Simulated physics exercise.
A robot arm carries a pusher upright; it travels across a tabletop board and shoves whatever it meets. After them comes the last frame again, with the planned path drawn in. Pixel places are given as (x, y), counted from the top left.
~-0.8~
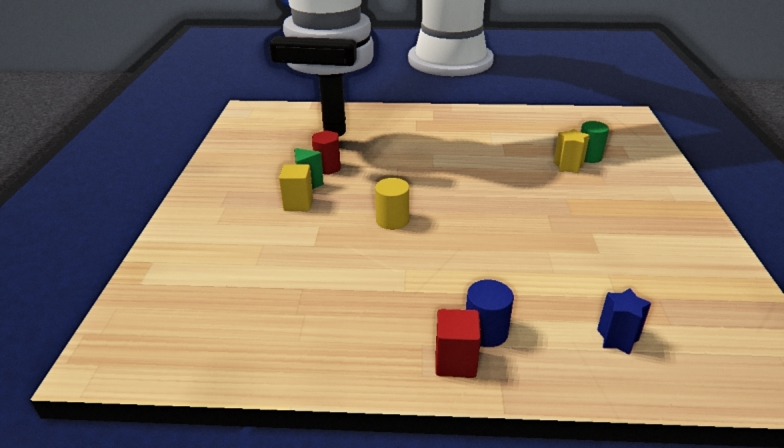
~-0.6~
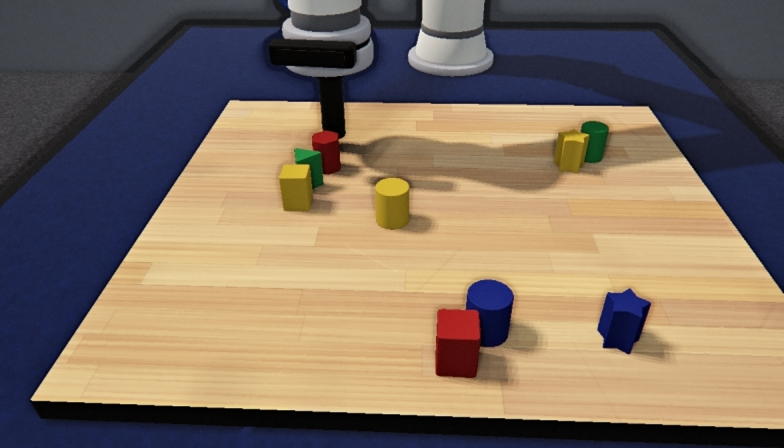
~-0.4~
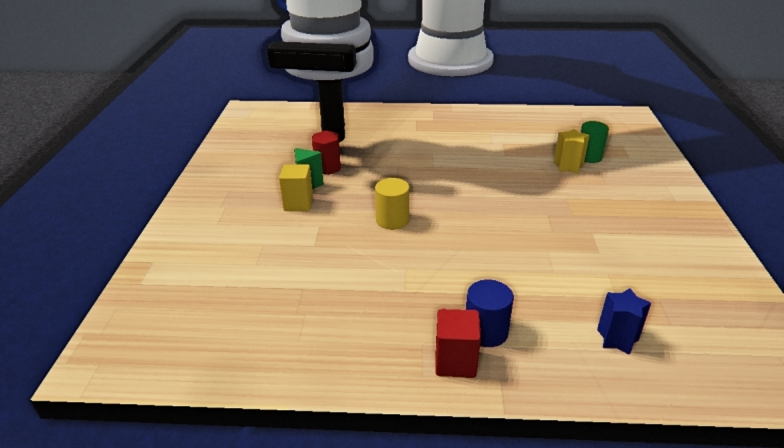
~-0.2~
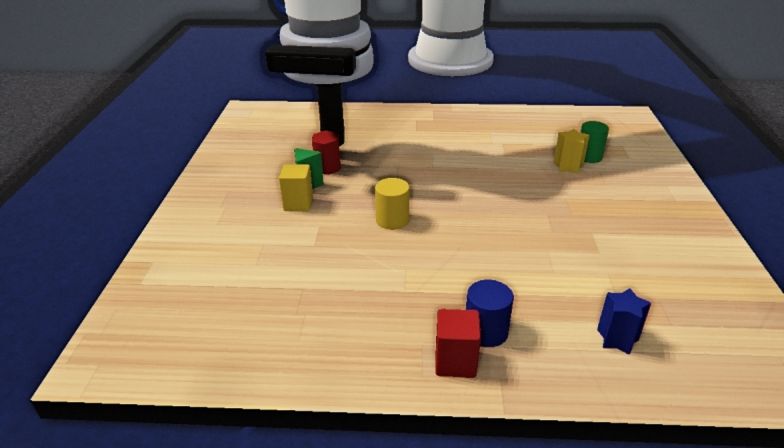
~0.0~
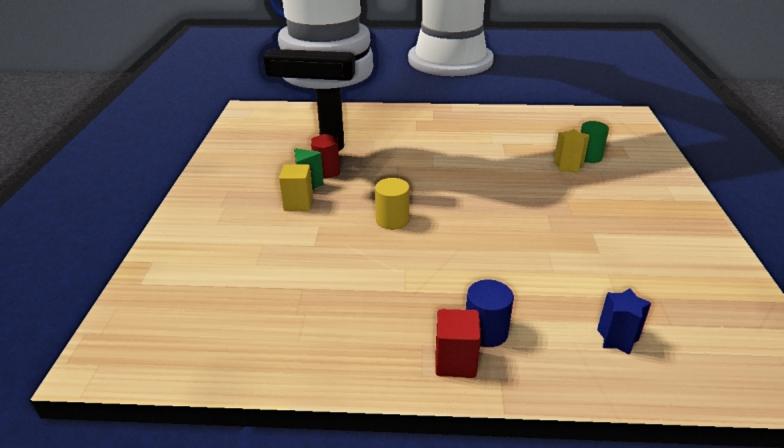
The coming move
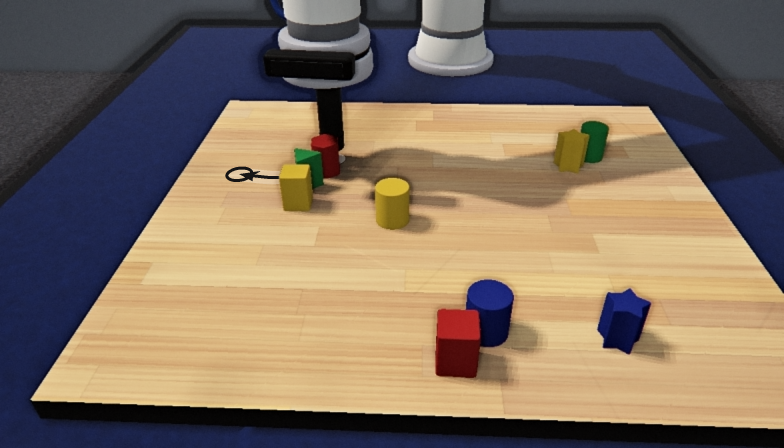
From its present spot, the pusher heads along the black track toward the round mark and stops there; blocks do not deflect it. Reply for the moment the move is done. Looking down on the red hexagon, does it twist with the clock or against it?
It goes anticlockwise.
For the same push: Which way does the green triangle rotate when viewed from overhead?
Clockwise from above.
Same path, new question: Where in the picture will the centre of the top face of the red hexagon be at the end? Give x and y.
Near (317, 148).
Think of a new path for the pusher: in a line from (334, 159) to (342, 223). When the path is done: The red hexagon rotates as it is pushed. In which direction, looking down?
It ends up turned clockwise.
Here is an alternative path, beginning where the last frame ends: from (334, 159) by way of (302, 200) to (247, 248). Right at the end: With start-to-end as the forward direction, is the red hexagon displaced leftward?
Yes, that is what happens.
Drawn move, from (334, 159) by way of (305, 170) and (272, 178) to (239, 174).
What follows on the original path. One third of the way, pusher (303, 159); green triangle (302, 158), turned 15° clockwise; red hexagon (317, 148), turned 55° anticlockwise.
Two thirds of the way, pusher (270, 166); green triangle (302, 158), turned 20° clockwise; red hexagon (317, 148), turned 60° anticlockwise.
At the end, pusher (237, 163); yellow square still; green triangle (302, 158), turned 20° clockwise; red hexagon (317, 148), turned 60° anticlockwise.
